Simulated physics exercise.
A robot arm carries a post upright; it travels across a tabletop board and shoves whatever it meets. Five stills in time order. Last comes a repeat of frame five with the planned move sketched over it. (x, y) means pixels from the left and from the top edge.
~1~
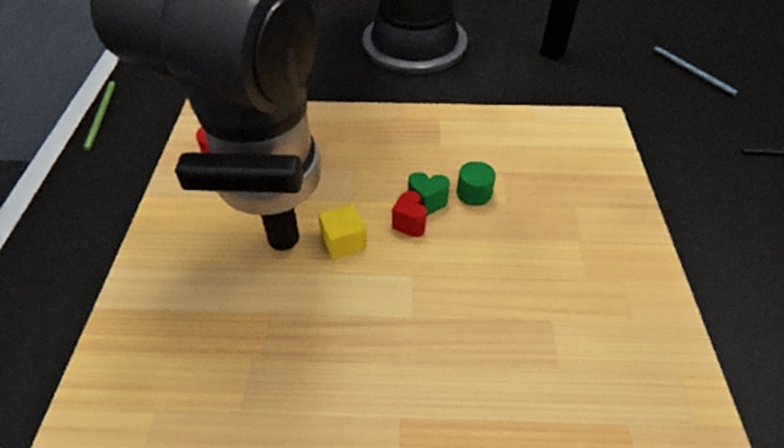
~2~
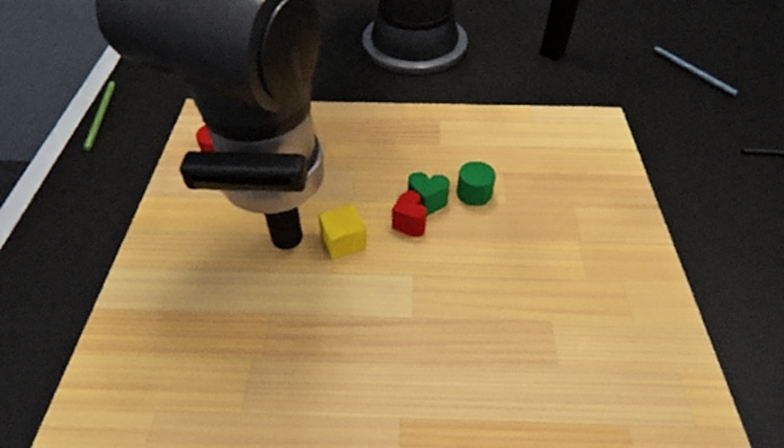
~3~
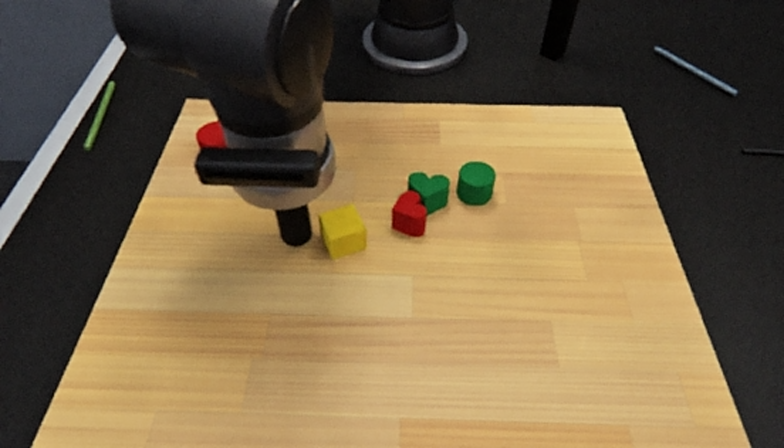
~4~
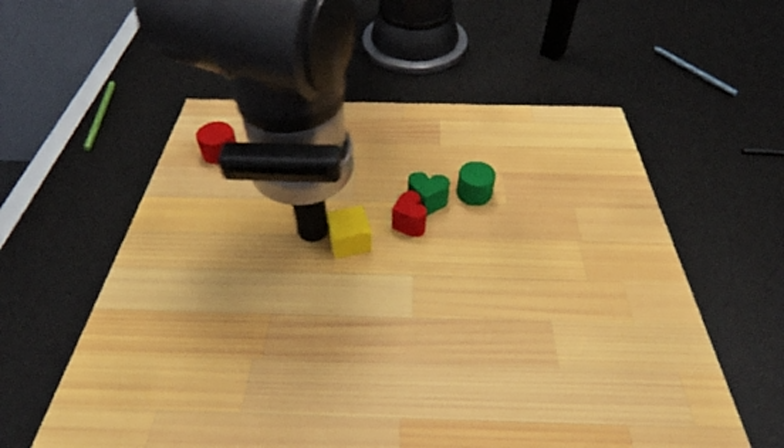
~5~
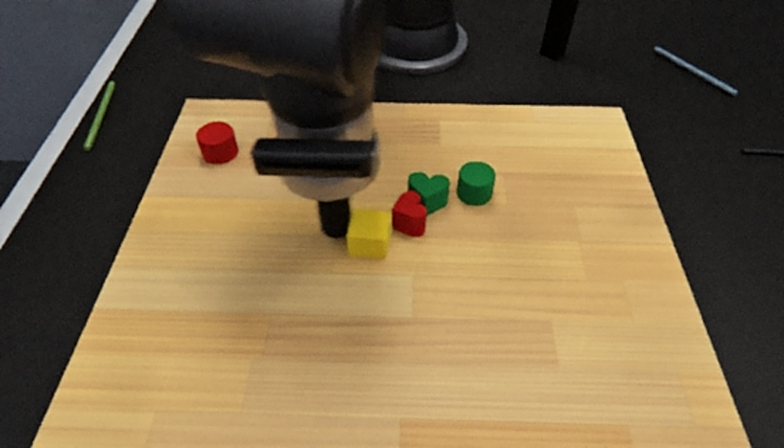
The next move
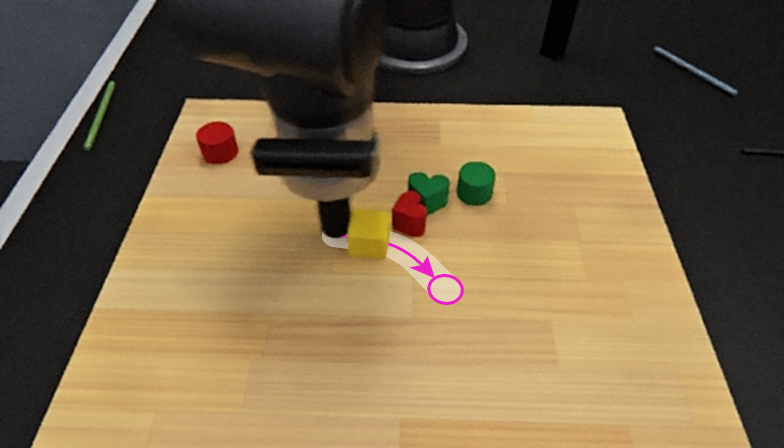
Robot arm moving right across a wooden board, its black post nudging a yellow block toward red and green heart-shaped blocks.
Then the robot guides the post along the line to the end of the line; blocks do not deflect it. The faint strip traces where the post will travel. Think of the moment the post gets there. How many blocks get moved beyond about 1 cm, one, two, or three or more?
Only one block.
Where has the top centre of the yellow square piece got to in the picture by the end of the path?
The centre of its top will be at (488, 270).
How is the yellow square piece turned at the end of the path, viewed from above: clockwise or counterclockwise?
Twists anticlockwise.
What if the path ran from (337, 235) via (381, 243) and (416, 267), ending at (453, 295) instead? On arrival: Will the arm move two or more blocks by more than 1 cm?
Short answer: No.
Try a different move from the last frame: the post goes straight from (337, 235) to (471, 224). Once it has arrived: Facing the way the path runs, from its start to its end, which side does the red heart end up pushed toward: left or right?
Goes left.
The line goes from (337, 235) over (379, 241) and (416, 260) to (446, 289).
What follows on the original path. One third of the way, post (379, 234); yellow square piece (411, 235), turned 20° clockwise.
Two thirds of the way, post (417, 252); yellow square piece (452, 252), turned 15° clockwise.
At the end, post (446, 282); yellow square piece (488, 270), turned 25° anticlockwise; red heart unmoved.
